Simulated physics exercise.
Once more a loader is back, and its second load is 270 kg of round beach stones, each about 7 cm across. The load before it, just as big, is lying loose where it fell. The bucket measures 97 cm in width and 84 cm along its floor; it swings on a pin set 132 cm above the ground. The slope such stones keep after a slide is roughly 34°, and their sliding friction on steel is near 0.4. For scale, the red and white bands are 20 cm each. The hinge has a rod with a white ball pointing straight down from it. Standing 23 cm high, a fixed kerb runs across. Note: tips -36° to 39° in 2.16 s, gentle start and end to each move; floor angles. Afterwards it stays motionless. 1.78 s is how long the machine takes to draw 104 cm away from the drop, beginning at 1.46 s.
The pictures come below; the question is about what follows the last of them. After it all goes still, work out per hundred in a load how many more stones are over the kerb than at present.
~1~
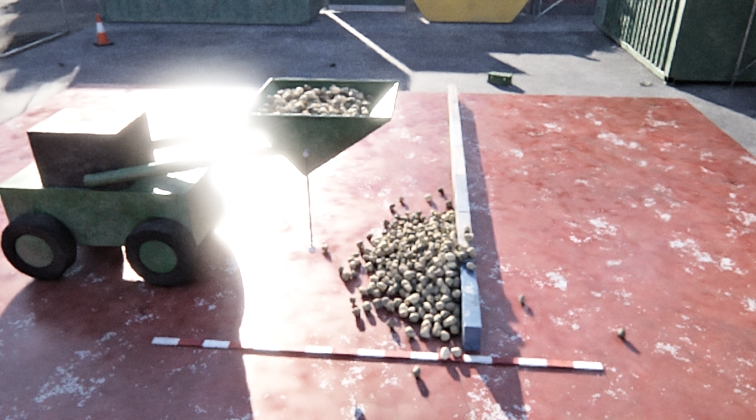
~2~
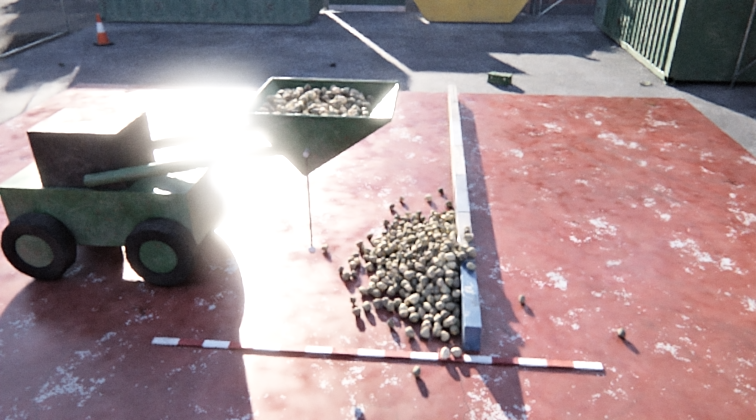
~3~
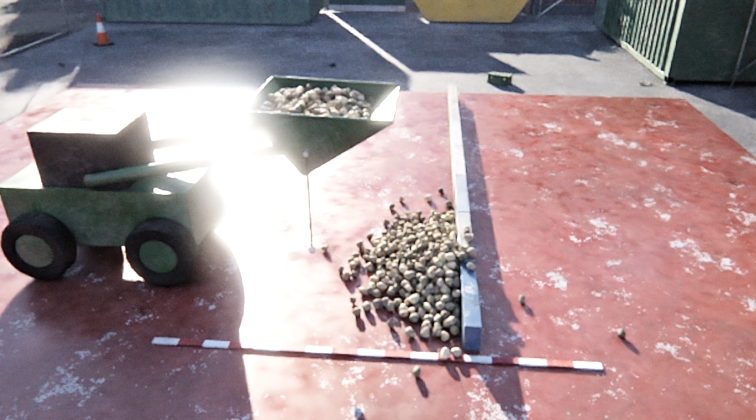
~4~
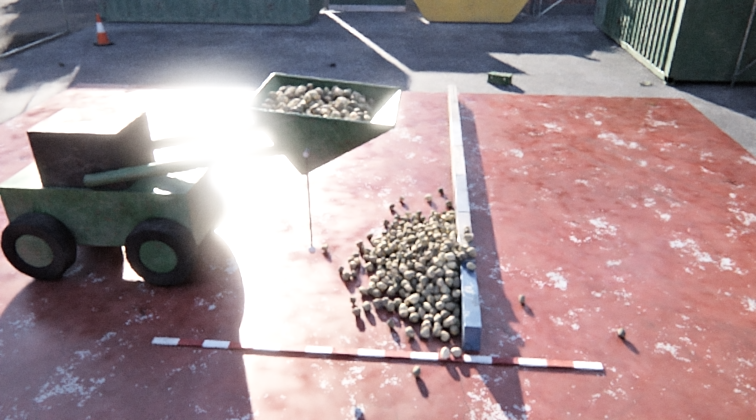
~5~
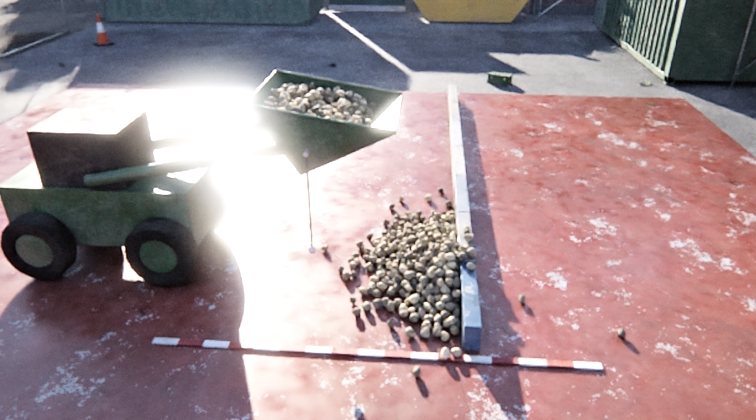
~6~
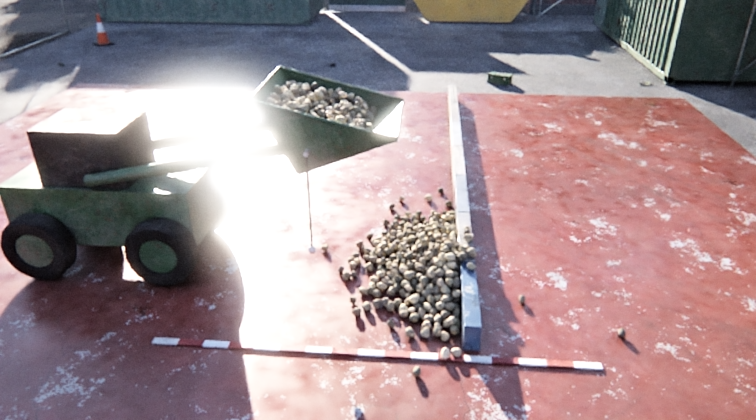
Around 0 stones per hundred.
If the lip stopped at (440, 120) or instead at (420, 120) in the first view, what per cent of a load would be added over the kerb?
The first would add some 15 per cent and the second some 0 per cent.
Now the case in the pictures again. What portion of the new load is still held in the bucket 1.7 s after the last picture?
Some 0 percent, roughly.
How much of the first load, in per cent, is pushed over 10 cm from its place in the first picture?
Roughly 10 per cent of them.
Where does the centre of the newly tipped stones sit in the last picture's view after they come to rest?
(388, 254).
Then, 1.0 s after the last picture the floor is at 27°; in per cent of one load, 89 in the bucket, 110 on this side of the kerb; the foremost stones are at (492, 261).
Then, 1.7 s after the last picture the floor is at 39°; in per cent of one load, 1 in the bucket, 199 on this side of the kerb, 1 over the kerb; the foremost stones are at (495, 258).
Then, 3.1 s after the last picture the floor is at 39°; in per cent of one load, 0 in the bucket, 199 on this side of the kerb, 1 over the kerb; the foremost stones are at (504, 260).
Then, 5.6 s after the last picture the floor is at 39°; in per cent of one load, 0 in the bucket, 199 on this side of the kerb, 1 over the kerb; the foremost stones are at (504, 260). Net gain over the kerb, 0.
